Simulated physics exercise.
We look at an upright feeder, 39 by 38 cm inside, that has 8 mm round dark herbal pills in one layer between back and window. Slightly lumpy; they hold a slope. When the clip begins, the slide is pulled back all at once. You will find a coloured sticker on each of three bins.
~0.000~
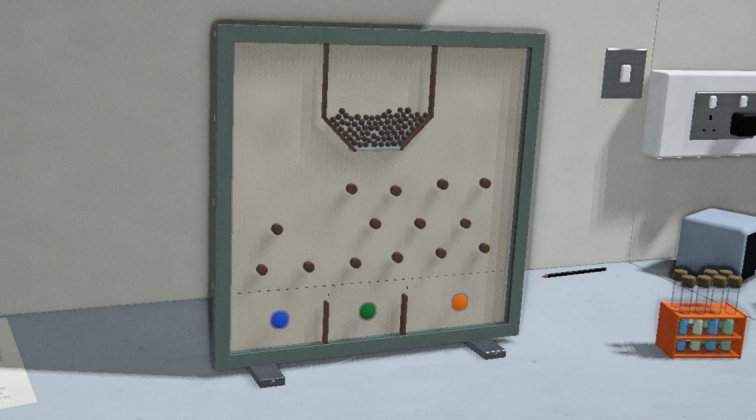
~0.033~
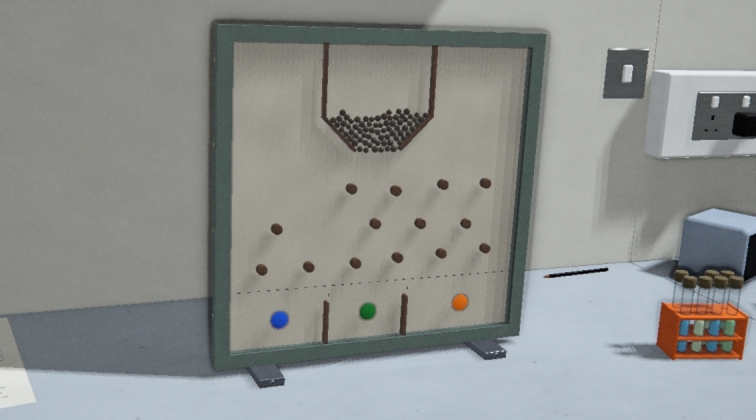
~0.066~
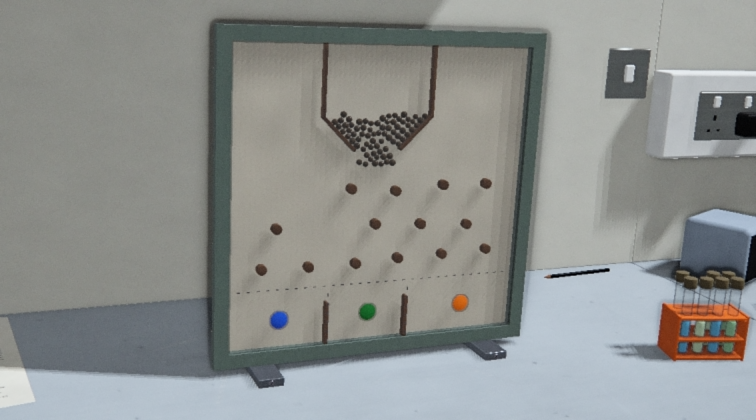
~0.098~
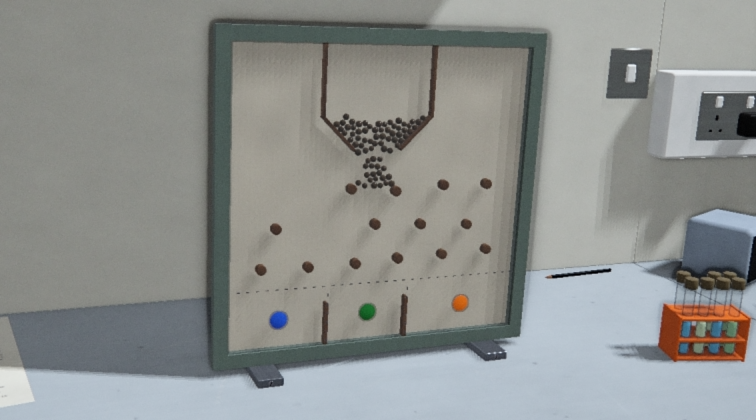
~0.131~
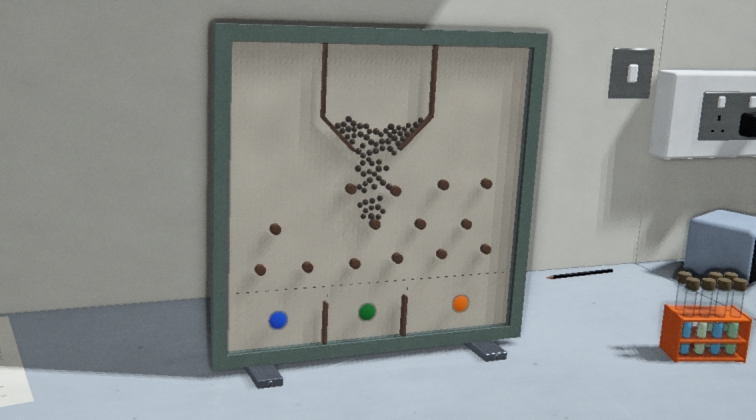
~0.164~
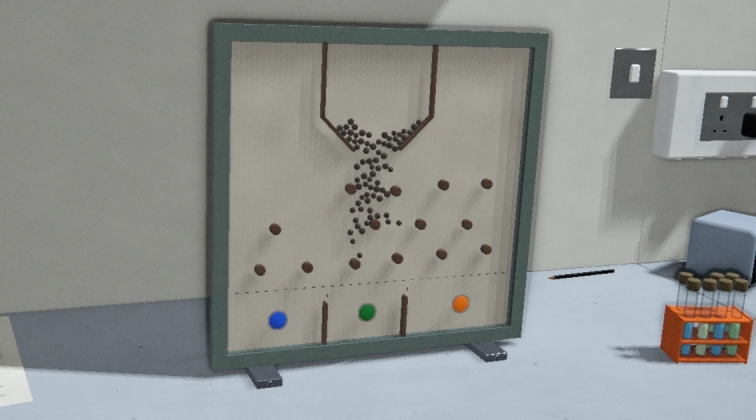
Small dark pellets pouring from an opened funnel in an upright framed board, scattering around brown pegs above coloured dots.
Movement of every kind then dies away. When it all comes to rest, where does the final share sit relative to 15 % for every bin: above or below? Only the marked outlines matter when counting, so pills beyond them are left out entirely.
Orange: Above it. Blue: Above it. Green: Above it.
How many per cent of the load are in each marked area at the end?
So orange bin ends with 20, blue bin with 30, and green bin with 50.
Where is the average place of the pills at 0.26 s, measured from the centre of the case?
2 cm left, 3 cm below.
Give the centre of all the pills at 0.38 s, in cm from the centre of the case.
Offset approx. 2 cm left, 12 cm below.
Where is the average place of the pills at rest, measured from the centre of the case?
Some 3 cm left and 18 cm below.
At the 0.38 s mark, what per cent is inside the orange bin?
The share there is some 10 per cent.
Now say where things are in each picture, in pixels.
In the first frame, about 70 pills; load centre (377, 128); orange (460, 302), blue (280, 320), green (368, 311); slide (351, 150) to (402, 148).
In the second frame, load centre (378, 132); 5 out, leading pill (366, 150); 14 fixed pegs, one at (262, 270).
In the third frame, load centre (379, 133); 15 out, leading pill (381, 164).
In the fourth frame, load centre (375, 144); 24 out, leading pill (380, 185).
In the fifth frame, load centre (376, 151); 35 out, leading pill (378, 217).
In the sixth frame, load centre (373, 174); 44 out, leading pill (360, 256); wall ends (325, 304), (405, 297), (325, 40) to (353, 150), (400, 149) to (436, 43).
After 0.26 s, the pills' middle is 2 cm left of and 3 cm below the centre; blue 5 %, green 5 %.
After 0.38 s, the pills' middle is 2 cm left of and 12 cm below the centre; orange 10 %, blue 20 %, green 30 %.
After 0.61 s, the pills' middle is 3 cm left of and 17 cm below the centre; orange 20 %, blue 30 %, green 50 %.
All still by 1.6 s, orange 20 %, blue 30 %, green 50 %.
